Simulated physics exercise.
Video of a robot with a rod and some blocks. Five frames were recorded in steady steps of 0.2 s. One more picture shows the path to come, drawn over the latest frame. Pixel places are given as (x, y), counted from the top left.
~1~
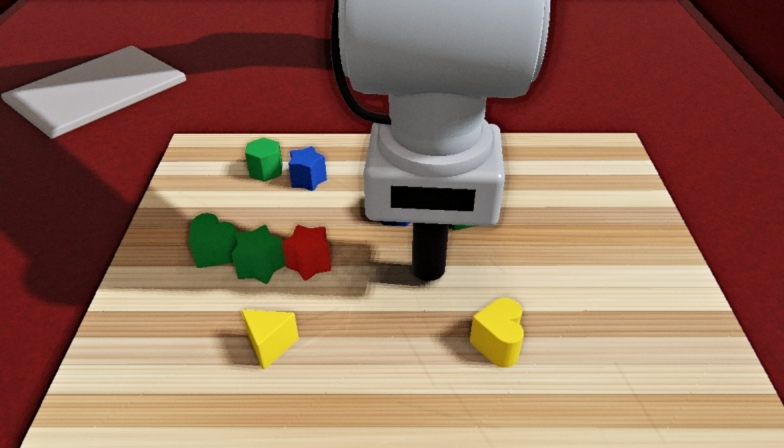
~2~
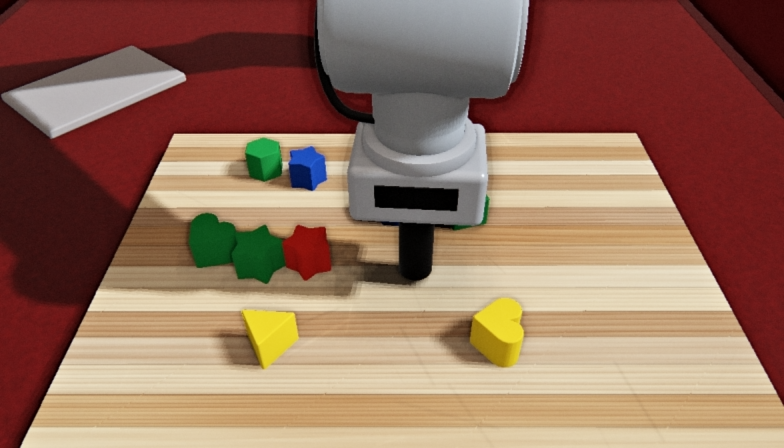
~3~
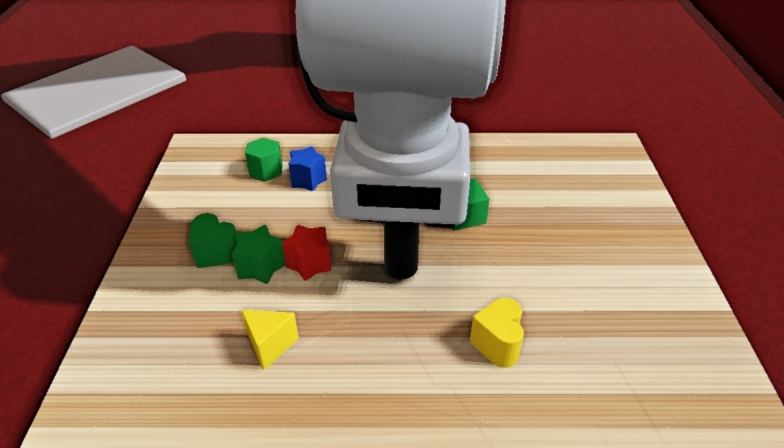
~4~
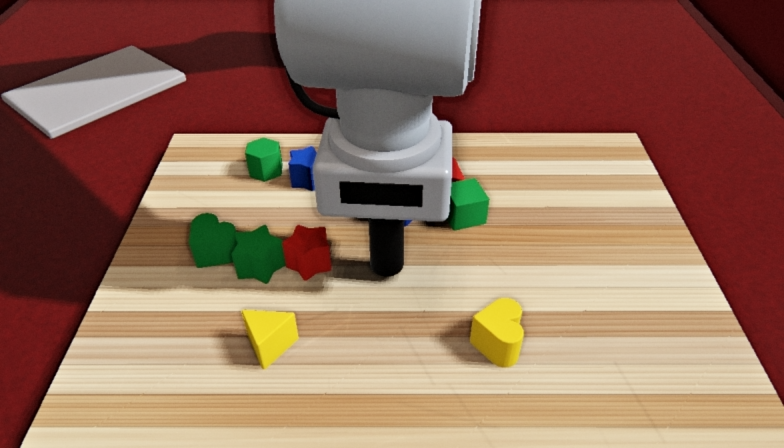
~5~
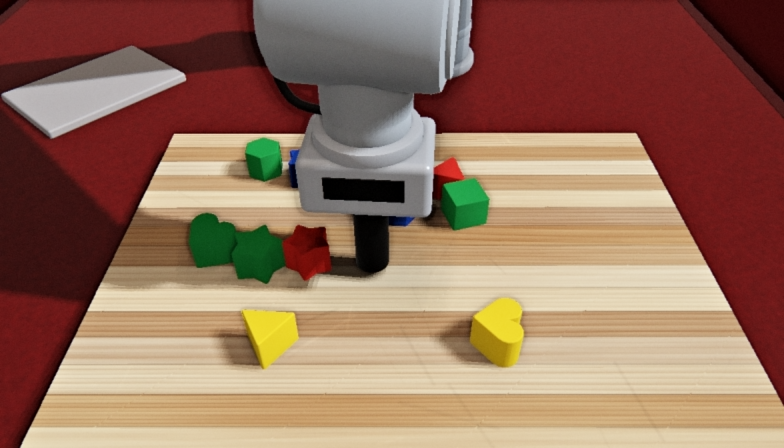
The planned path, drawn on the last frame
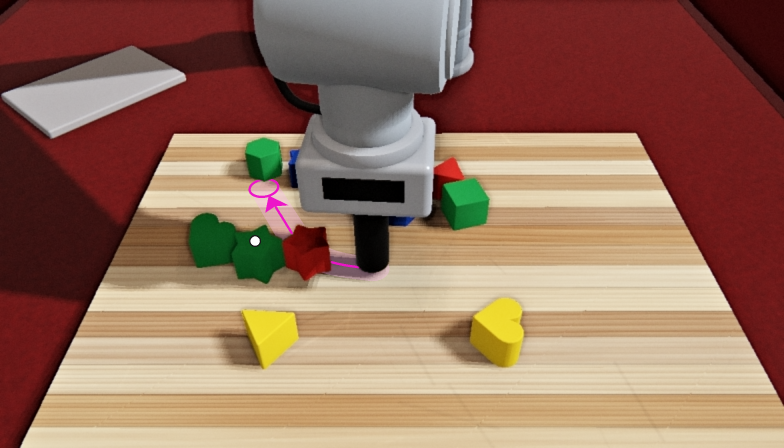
On a striped wooden board over a red surface, a robot arm slid its black rod steadily left toward a red star block beside two green ones, while the scattered colored blocks stayed still.
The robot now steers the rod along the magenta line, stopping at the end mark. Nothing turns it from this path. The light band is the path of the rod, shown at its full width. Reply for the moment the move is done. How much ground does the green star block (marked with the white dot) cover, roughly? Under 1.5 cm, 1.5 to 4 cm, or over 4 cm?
The answer will be the middling band, 1.5 to 4 cm.
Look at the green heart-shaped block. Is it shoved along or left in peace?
That block will leave its spot.
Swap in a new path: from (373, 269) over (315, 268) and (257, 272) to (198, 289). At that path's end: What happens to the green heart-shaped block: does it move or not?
The green heart-shaped block will be pushed away from where it stands.
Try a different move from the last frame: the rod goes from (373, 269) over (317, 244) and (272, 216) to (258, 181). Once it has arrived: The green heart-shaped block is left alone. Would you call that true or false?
Answer: True.
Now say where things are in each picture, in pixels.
The first frame shows rod tip at (429, 269); block tops, green heart-shaped block at (209, 228); green star block at (255, 241); green hexagon at (262, 147); red star block at (307, 238).
The second frame shows rod at (415, 269); blocks unchanged.
The third frame shows rod at (401, 268); blocks unchanged.
The fourth frame shows rod at (387, 265); blocks unchanged.
The fifth frame shows rod at (373, 261); green heart-shaped block at (209, 228); green star block at (255, 241); green hexagon at (262, 147); red star block at (307, 238).
Path on the board, from (373, 269) via (314, 255) and (284, 221), ending at (264, 188); the dot is on the green star block.
The first path, step by step. One third of the way, rod at (312, 247); green heart-shaped block at (192, 227), turned 20° clockwise; green star block at (231, 238), turned 45° anticlockwise; red star block at (276, 228), turned 15° clockwise.
Two thirds of the way, rod at (283, 213); green heart-shaped block at (180, 229), turned 45° clockwise; green star block at (222, 238), turned 85° anticlockwise; red star block at (253, 213), turned 25° anticlockwise.
At the end, rod at (263, 181); green heart-shaped block at (180, 229), turned 45° clockwise; green star block at (222, 238), turned 85° anticlockwise; green hexagon at (262, 144); red star block at (253, 213), turned 30° anticlockwise.
